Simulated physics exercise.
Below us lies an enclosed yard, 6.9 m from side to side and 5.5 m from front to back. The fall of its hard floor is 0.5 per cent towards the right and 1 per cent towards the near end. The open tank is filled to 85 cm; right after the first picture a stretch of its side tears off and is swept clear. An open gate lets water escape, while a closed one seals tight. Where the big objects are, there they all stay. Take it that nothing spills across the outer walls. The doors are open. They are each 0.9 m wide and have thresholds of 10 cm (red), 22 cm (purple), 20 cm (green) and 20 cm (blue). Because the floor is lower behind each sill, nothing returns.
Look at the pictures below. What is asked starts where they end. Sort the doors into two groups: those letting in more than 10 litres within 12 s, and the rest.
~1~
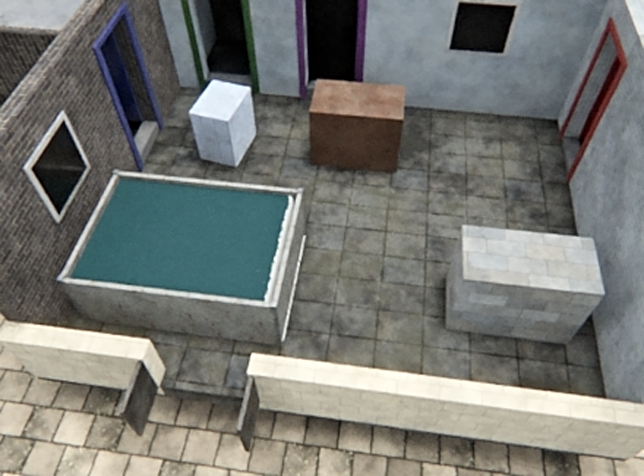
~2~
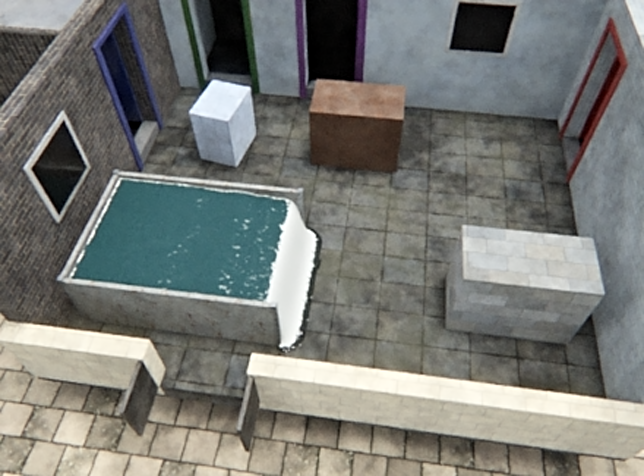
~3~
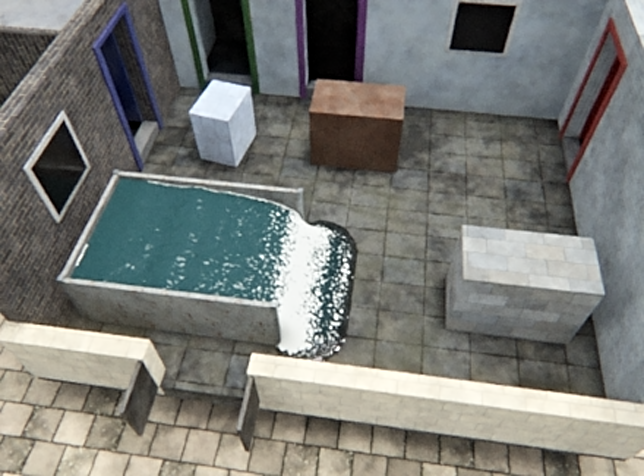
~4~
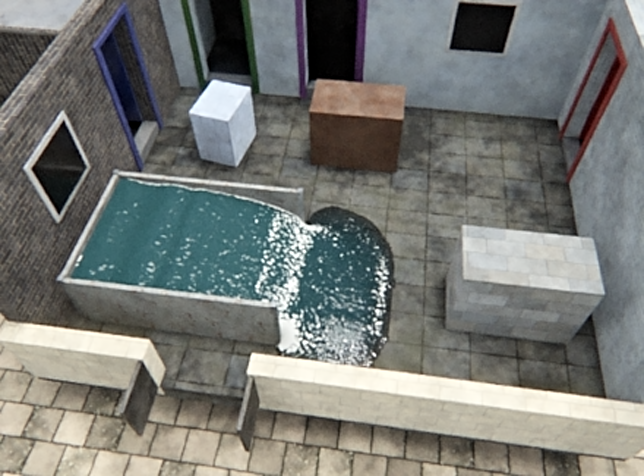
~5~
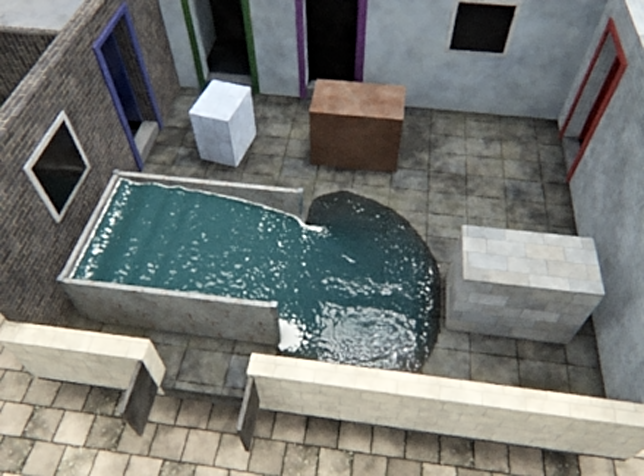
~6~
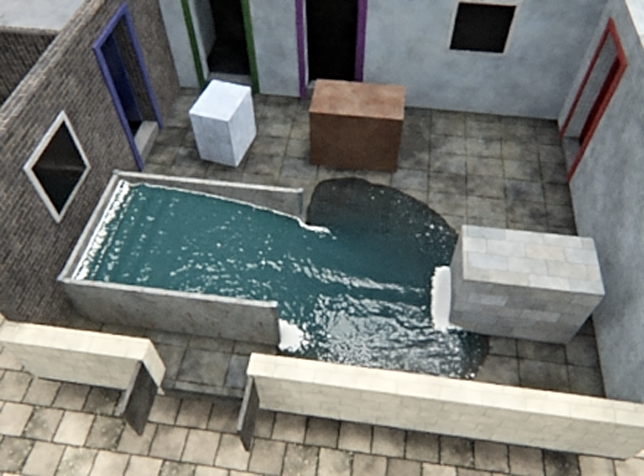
The red door goes in the first group; the purple door goes with the rest; the green door goes with the rest; the blue door goes with the rest.
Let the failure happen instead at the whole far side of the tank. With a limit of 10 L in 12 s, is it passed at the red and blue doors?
Compared with the limit, red is higher and blue is higher.
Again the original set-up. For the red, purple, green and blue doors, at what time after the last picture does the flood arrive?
Red = 1.1 s, purple = 3.2 s, green = 4.0 s, blue = 4.5 s.
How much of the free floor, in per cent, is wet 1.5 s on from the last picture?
Covered: Roughly 55 per cent.
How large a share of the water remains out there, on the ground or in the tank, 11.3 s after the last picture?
Roughly 88 in a hundred.
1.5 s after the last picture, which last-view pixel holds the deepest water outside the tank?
At about (592, 426).
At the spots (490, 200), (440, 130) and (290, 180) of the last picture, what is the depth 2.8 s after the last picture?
Listed order: 23 / 5 / 0 cm.
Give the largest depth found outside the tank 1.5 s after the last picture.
Roughly 57 cm.
Then, 0.7 s after the last picture water covers 45 % of the floor and is deepest (66 cm) near (608, 428); red door not reached, purple door not reached, green door not reached, blue door not reached.
Then, 1.5 s after the last picture water covers 55 % of the floor and is deepest (57 cm) near (592, 426); red door 20 cm at the sill, 2 L in, purple door not reached, green door not reached, blue door not reached.
Then, 2.8 s after the last picture water covers 60 % of the floor and is deepest (46 cm) near (514, 119); red door 23 cm at the sill, 69 L in, purple door not reached, green door not reached, blue door not reached.
Then, 6.3 s after the last picture water covers 95 % of the floor and is deepest (20 cm) near (398, 150); red door 15 cm at the sill, 264 L in, purple door 7 cm at the sill, 0 L in, green door 9 cm at the sill, 1 L in, blue door 9 cm at the sill, 0 L in.
Then, 11.3 s after the last picture water covers 100 % of the floor and is deepest (14 cm) near (333, 390); red door 10 cm at the sill, 277 L in, purple door 10 cm at the sill, 0 L in, green door 10 cm at the sill, 1 L in, blue door 9 cm at the sill, 0 L in.
